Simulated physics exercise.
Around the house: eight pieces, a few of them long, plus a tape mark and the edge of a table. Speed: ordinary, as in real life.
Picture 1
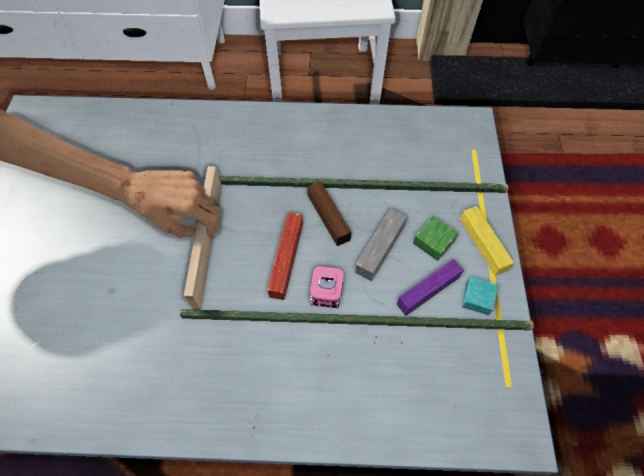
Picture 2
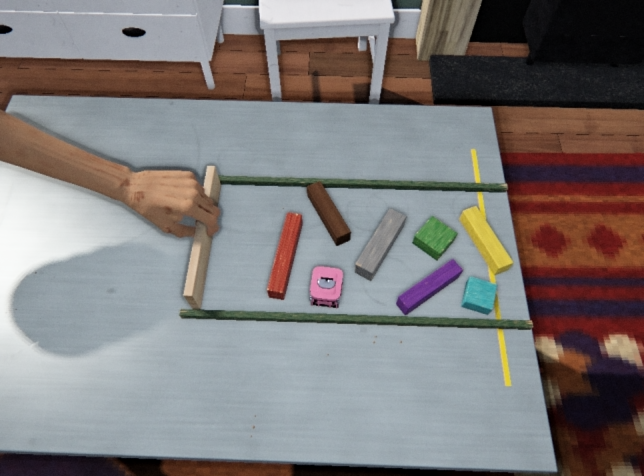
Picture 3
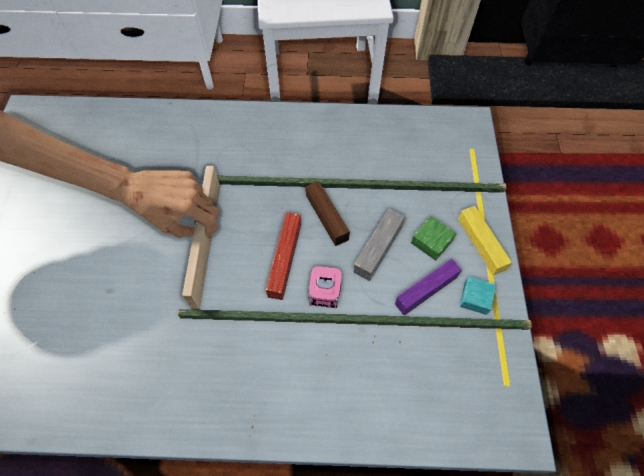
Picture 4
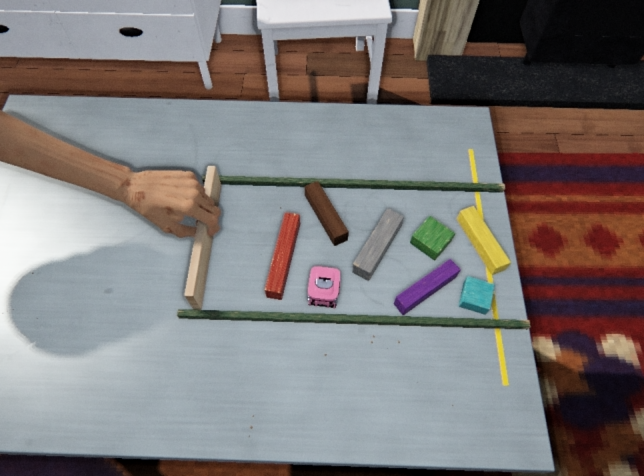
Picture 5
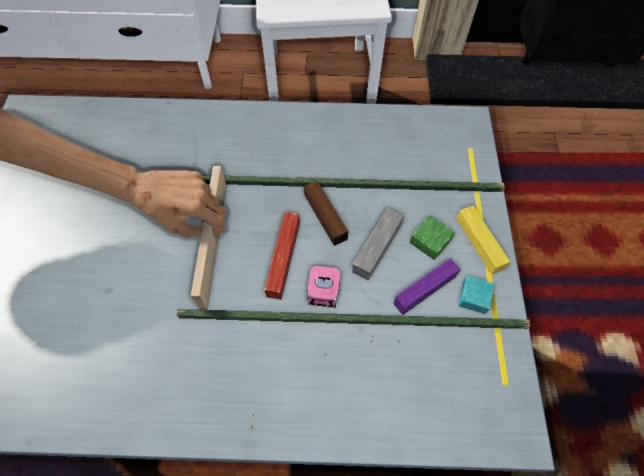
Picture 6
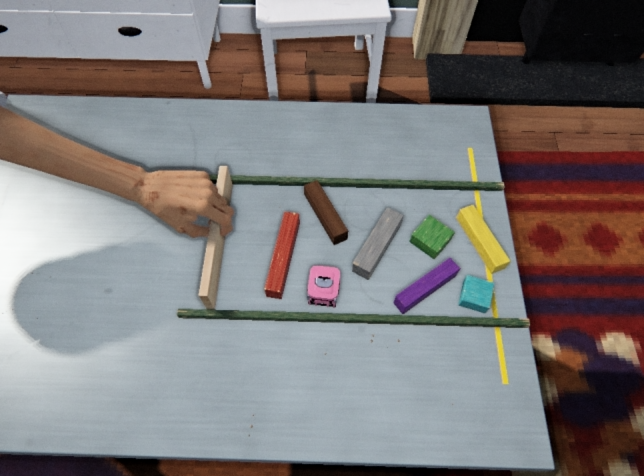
On a gray table, a hand slides a board slightly right toward scattered colored blocks.
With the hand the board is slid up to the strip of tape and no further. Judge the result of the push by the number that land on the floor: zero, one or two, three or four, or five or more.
The number that land on the floor is five or more.
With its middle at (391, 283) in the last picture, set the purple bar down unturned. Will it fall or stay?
It topples off.
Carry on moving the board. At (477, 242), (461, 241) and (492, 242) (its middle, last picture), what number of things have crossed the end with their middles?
In that order 5, 4 and 6.
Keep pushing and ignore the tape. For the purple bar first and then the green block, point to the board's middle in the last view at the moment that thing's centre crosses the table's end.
The middle is at (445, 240) when it's the purple bar, and at (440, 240) when it's the green block.
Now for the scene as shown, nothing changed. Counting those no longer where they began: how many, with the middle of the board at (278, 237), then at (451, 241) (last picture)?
At that stage 1; at the next, 8.
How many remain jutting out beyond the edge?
Overhang count: 2.
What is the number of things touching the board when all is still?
It's 2 of them.
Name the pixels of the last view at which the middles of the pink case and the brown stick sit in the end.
The pink case ends up near (528, 301), and the brown stick near (504, 215).
Soon after, none off yet; yellow bar at rest near (482, 239); turquoise block at rest near (476, 294); green block at rest near (432, 237).
Then, none off yet; yellow bar moved a little near (507, 234); turquoise block moved about its own width near (502, 299); green block moved well along near (483, 246).
At rest, the number that fall off is five or more; fallen, grey bar, purple bar, green block, turquoise block and yellow bar.
